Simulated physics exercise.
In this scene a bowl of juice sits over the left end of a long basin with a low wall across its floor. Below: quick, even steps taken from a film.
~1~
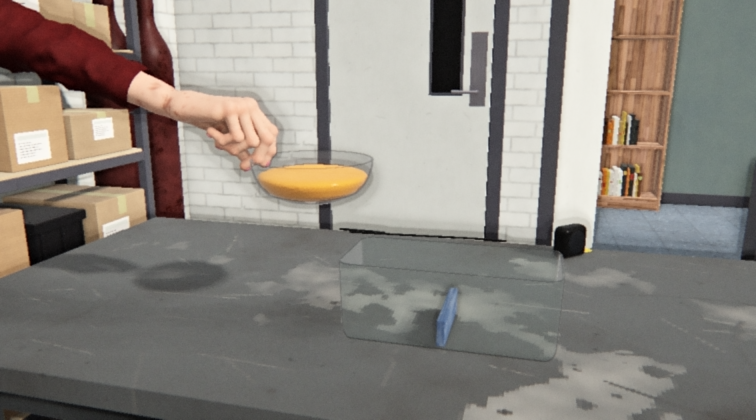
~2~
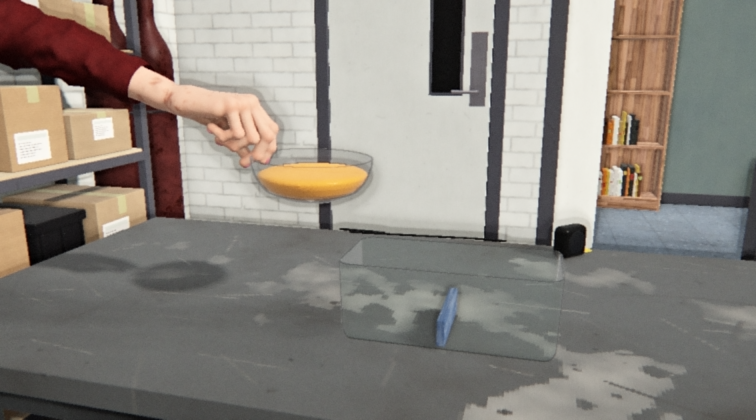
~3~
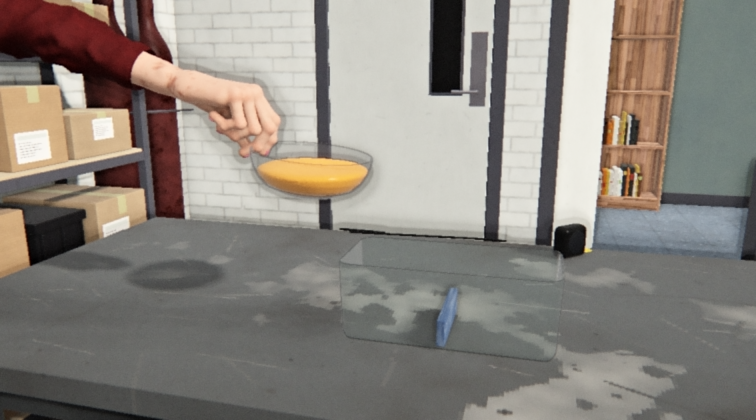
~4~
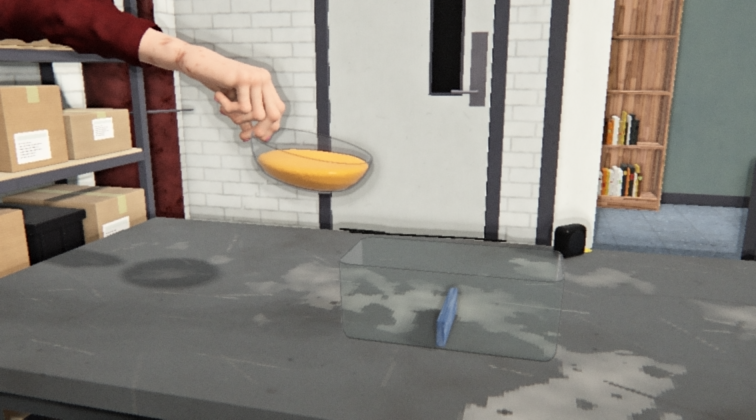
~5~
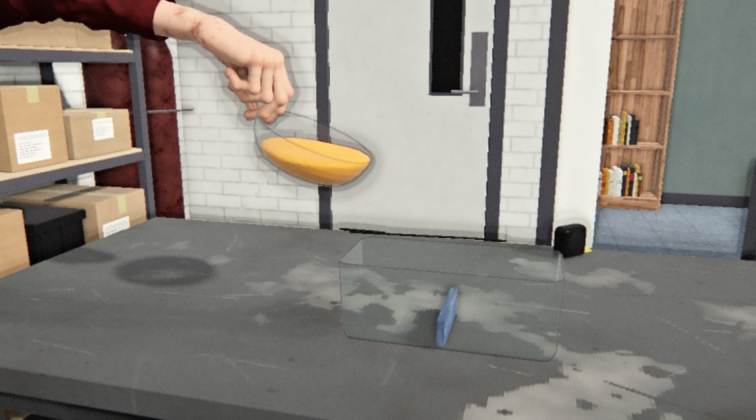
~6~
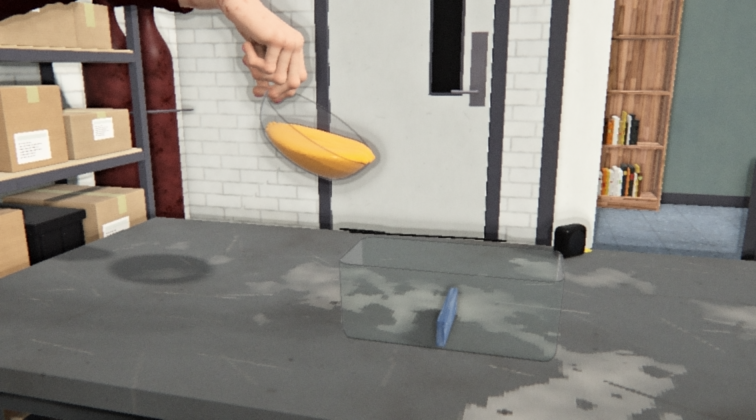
The footage shows a hand holding a clear bowl of orange juice above the left end of a long transparent basin with a low blue wall inside, then rising and steadily tilting the bowl down toward the right.
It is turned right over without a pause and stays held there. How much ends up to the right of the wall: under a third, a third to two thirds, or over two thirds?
Looks to me like the right side of the wall gets at least a third but no more than two thirds.
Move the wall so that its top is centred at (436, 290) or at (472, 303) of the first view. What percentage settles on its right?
Try 1: Some 70 %; try 2: 15 %.
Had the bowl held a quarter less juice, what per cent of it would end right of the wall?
Some 50 parts in a hundred.
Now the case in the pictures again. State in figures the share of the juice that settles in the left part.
About 40 percent.
A moment on, the bowl is tipped right over and 6 per cent is still to pour, 13 is left of the wall and 0 right of it.
Next, the bowl is tipped right over and 0 per cent is still to pour, 24 is left of the wall and 71 right of it.
Then the bowl is tipped right over and 0 per cent is still to pour, 30 is left of the wall and 51 right of it.
Later the bowl is tipped right over and 0 per cent is still to pour, 39 is left of the wall and 53 right of it.
At rest 39 per cent lies left of the wall, 53 right of it and 8 outside.
